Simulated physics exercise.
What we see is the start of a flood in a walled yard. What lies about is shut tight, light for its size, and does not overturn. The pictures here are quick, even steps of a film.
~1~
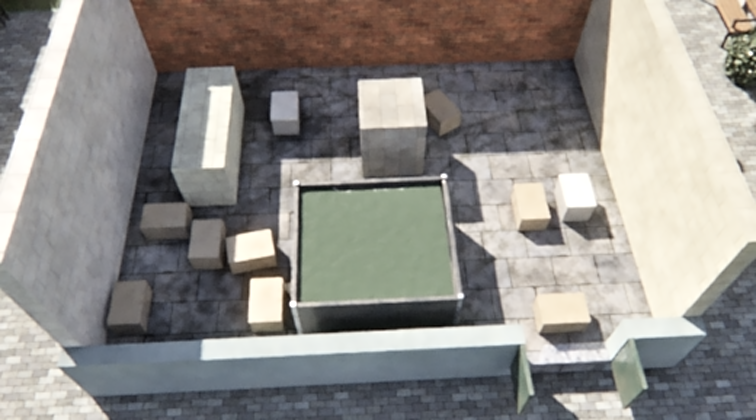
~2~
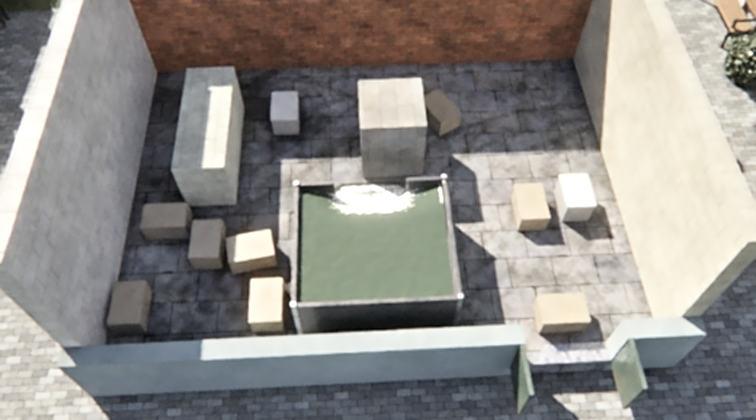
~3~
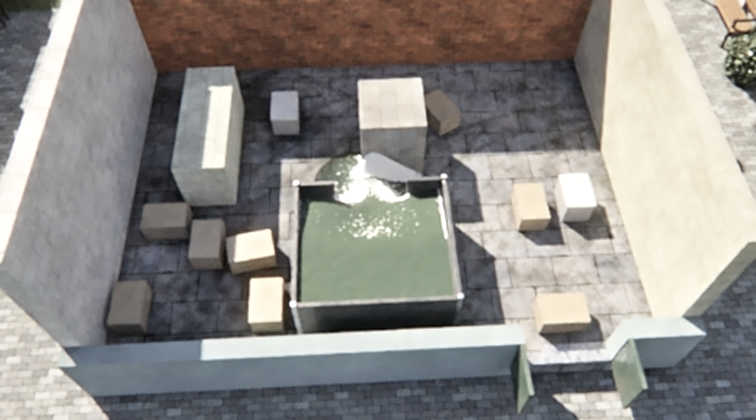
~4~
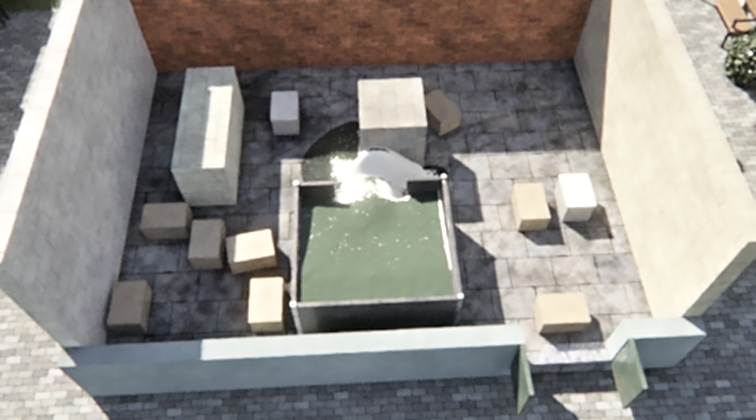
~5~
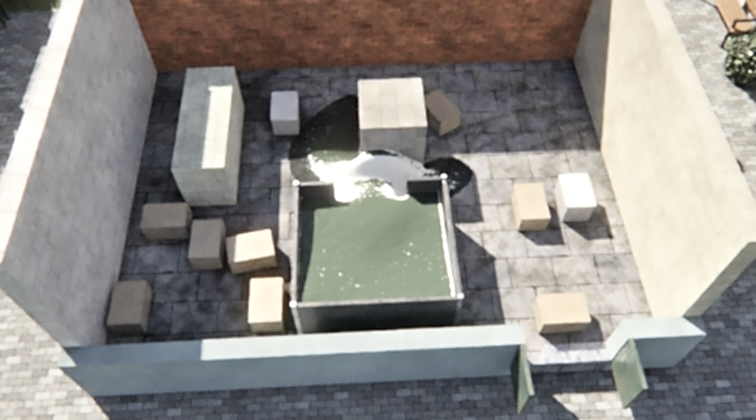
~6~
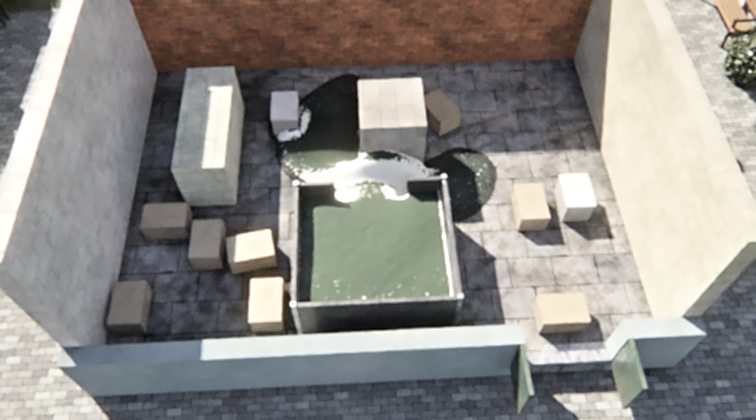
Dark green water poured over the back of a square tank in a walled yard and spread across the paving around a big block, reaching a small pale box, while the scattered boxes stayed put.
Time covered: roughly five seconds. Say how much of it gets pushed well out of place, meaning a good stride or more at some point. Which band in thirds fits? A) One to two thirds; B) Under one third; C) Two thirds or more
The answer is A.
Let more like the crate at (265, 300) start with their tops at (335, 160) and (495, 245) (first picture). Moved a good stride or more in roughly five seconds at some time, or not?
Displaced, stays put.
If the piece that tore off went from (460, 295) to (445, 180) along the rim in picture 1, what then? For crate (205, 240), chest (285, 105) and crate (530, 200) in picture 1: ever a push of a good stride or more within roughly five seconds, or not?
Order as asked: Not sent that far; not sent that far; sent that far.
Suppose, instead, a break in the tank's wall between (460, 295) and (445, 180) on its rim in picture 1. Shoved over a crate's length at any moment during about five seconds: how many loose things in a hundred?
I'd put it at about 40 percent.
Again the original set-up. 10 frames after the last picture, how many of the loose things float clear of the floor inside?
Number: 2.
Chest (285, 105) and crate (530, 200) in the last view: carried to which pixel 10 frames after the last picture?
Estimate: First at (229, 65), second at (598, 225), approximately.
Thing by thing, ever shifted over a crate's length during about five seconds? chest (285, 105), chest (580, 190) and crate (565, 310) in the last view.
Outcome, each in turn - passed the mark / passed the mark / passed the mark.
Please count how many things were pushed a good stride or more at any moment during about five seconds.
I make it 4 of them.
A moment on, 0 of 10 are well off their spots; 0 afloat.
Next, 2 of 10 are well off their spots; 2 afloat.
Later, 3 of 10 are well off their spots; 2 afloat.
In the end, 4 of 10 are well off their spots, and 4 have been at some point; 2 afloat.
